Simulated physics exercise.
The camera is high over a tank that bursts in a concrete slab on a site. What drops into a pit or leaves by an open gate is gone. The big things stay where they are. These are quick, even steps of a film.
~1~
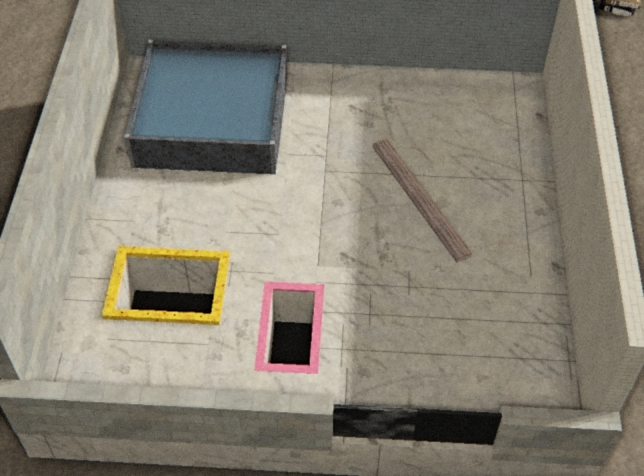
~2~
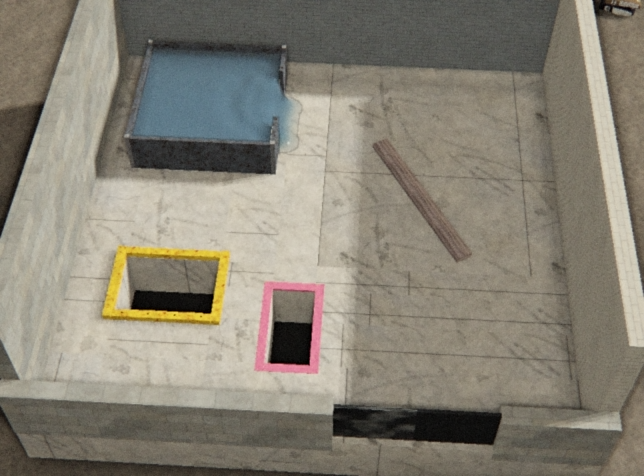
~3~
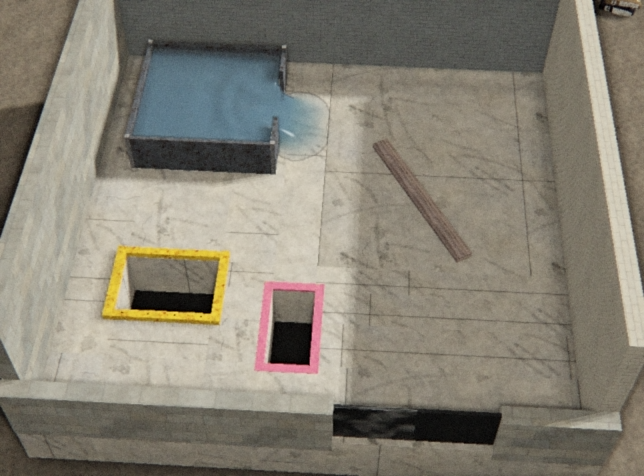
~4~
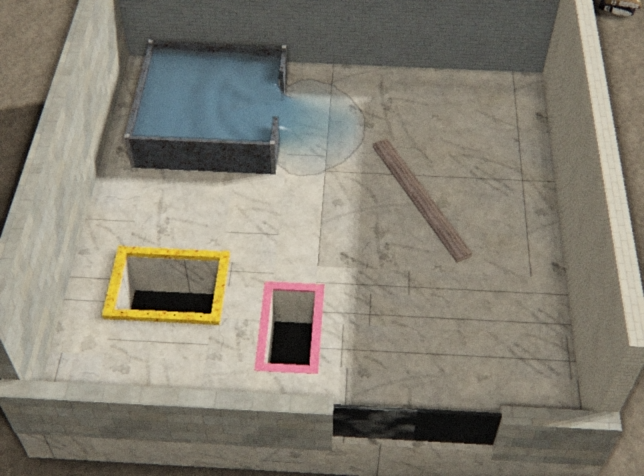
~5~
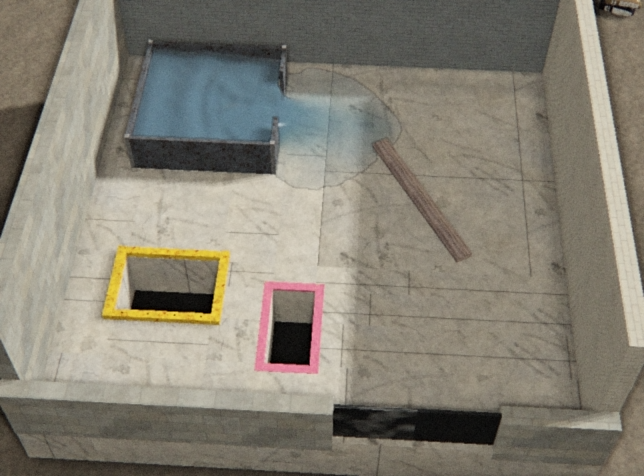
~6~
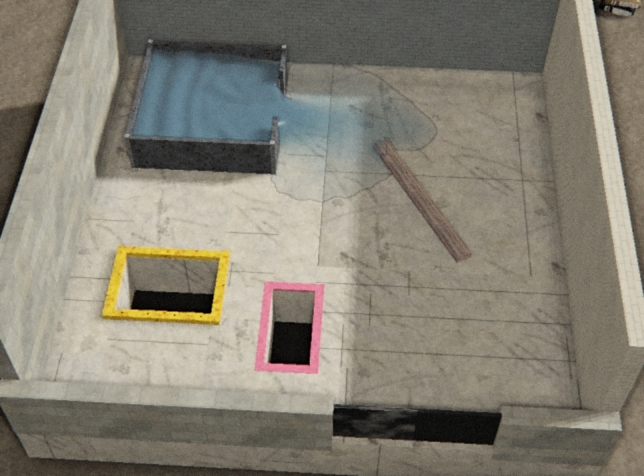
Blue water pours through a gap in the right side of a dark-walled tank at the back left of a walled concrete slab, seen from high above. A yellow-rimmed pit and a smaller pink-rimmed one lie at the front left, with a brown plank set diagonally on the right. The water fans out rightward and forward, thinning as it reaches the plank's upper end, while the camera stays still.
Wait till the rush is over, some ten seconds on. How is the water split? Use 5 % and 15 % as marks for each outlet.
One by one: The gate takes less than 5 %; the yellow pit takes less than 5 %; the pink pit takes between 5 and 15 %.
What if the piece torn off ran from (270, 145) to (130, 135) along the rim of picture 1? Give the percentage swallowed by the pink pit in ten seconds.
Parts in a hundred: Pink 25.
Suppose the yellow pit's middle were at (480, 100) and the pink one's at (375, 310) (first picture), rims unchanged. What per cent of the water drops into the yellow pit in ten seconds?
Per cent: Yellow 15.
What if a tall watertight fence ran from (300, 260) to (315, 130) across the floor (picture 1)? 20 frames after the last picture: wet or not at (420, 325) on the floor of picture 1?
Verdict: Free of water.
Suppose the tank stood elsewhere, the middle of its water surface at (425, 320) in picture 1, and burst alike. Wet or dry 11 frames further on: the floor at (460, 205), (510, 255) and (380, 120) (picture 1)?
In turn: Awash, flooded, free of water.
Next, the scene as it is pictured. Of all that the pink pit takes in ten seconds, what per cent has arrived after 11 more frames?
About 0 per cent.
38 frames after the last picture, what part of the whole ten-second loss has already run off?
Near 0 in a hundred.
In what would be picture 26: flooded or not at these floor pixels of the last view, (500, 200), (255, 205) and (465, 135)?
As listed: Flooded, no water, wet.
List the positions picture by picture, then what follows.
In the first frame, the tank at (209, 94) is whole and still.
In the second frame, water pours out at (278, 116) and has run to (283, 149).
In the third frame, water pours out at (278, 116) and has run to (314, 151).
In the fourth frame, the front is at (357, 139), out from the gap at (278, 116).
In the fifth frame, the front is at (395, 132), out from the gap at (278, 116).
In the sixth frame, water pours out at (278, 115) and has run to (430, 134).
A moment on, water covers 25 % of the floor; the gate 0 %, the yellow pit 0 %, the pink pit 0 %.
Next, water covers 40 % of the floor; the gate 0 %, the yellow pit 0 %, the pink pit 0 %.
Then, water covers 50 % of the floor; the gate 0 %, the yellow pit 0 %, the pink pit 0 %.
Later, water covers 60 % of the floor; the gate 0 %, the yellow pit 0 %, the pink pit 0 %.
In the end, water covers 75 % of the floor; the gate 0 %, the yellow pit 0 %, the pink pit 7 %.
